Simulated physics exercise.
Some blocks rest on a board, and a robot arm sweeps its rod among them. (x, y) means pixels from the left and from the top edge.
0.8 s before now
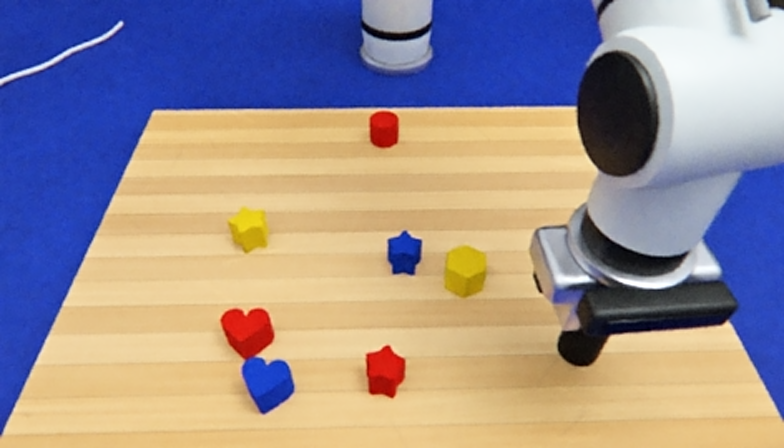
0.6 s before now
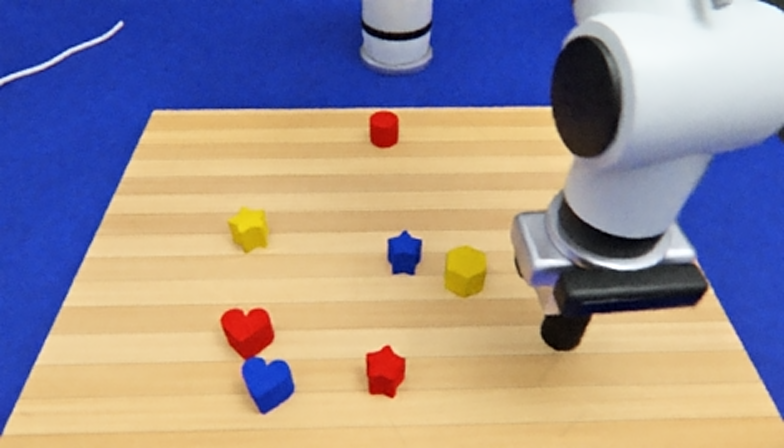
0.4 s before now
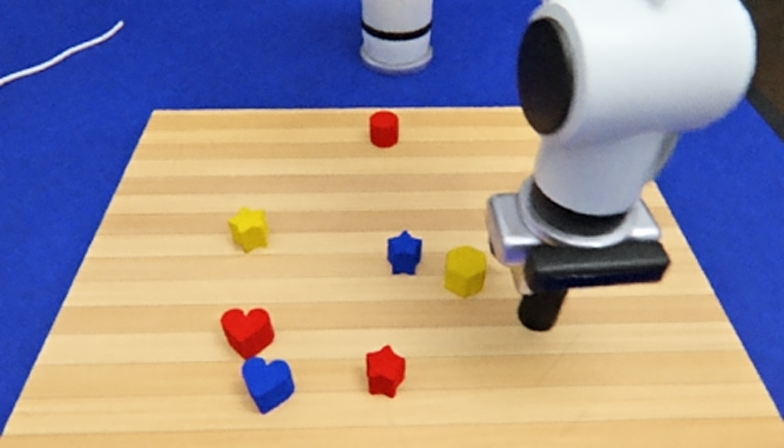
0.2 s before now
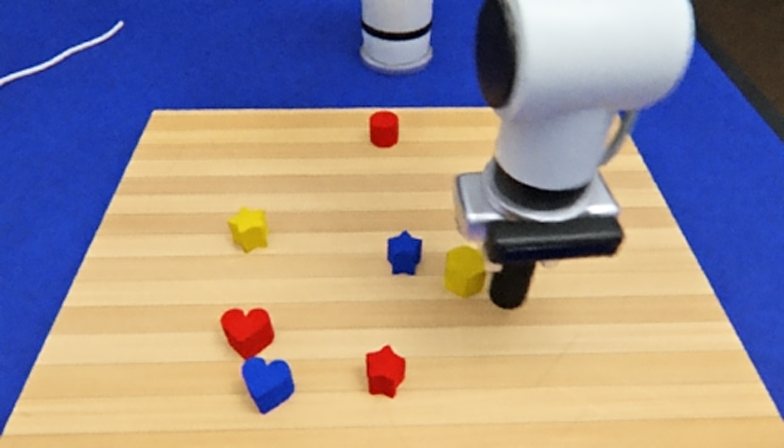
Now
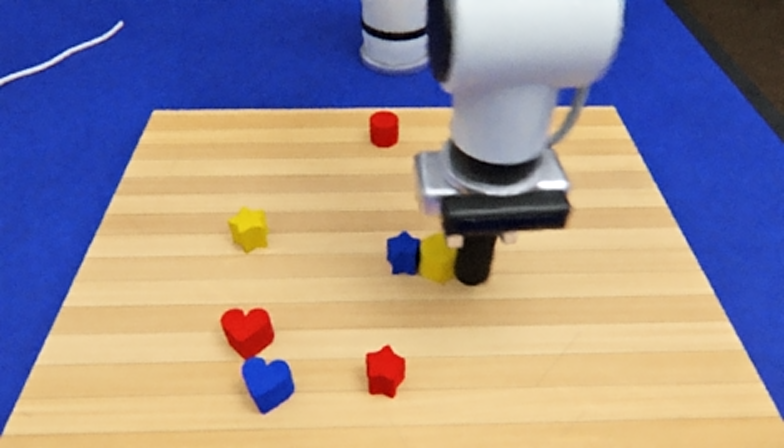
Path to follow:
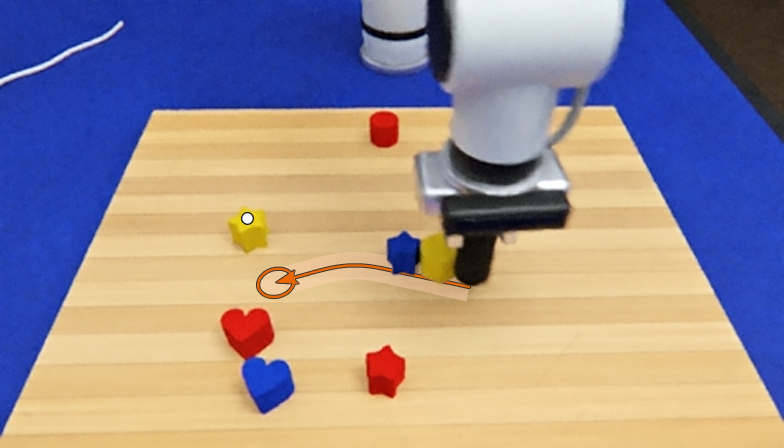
Robot arm sweeping its black rod leftward across a wooden board, pushing a yellow six-sided block against a blue star-shaped block.
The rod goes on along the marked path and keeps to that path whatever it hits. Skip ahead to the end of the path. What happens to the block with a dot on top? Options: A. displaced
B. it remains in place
Option B.
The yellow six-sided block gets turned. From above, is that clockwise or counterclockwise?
From above, it looks like the yellow six-sided block goes clockwise.
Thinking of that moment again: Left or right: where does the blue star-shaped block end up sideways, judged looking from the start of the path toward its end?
The shift goes right.
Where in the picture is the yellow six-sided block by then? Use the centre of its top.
It should be at (409, 224) by then.
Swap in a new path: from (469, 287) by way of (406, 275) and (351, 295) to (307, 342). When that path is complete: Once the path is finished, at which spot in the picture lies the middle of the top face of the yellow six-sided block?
That would be at about pixel (412, 227).
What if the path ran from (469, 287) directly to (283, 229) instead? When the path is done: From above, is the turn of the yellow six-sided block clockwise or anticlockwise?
It swings round clockwise.
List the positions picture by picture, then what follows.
The first picture shows rod tip (577, 349); block tops, yellow star-shaped block (247, 218); blue star-shaped block (405, 243); yellow six-sided block (467, 260).
The second picture shows rod (560, 335); blocks unchanged.
The third picture shows rod (537, 316); blocks unchanged.
The fourth picture shows rod (507, 295); blocks unchanged.
The fifth picture shows rod (472, 273); yellow star-shaped block (247, 218); blue star-shaped block (405, 243); yellow six-sided block (441, 246).
Path on the board, from (469, 287) through (404, 273) and (341, 266) to (276, 283); the dot is on the yellow star-shaped block.
What follows on the original path. One third of the way, rod (404, 258); blue star-shaped block (380, 236), turned 50° anticlockwise; yellow six-sided block (410, 225), turned 35° clockwise.
Two thirds of the way, rod (339, 252); blue star-shaped block (342, 223); yellow six-sided block (409, 224), turned 40° clockwise.
At the end, rod (273, 268); yellow star-shaped block in place; blue star-shaped block (341, 224); yellow six-sided block (409, 224), turned 40° clockwise.
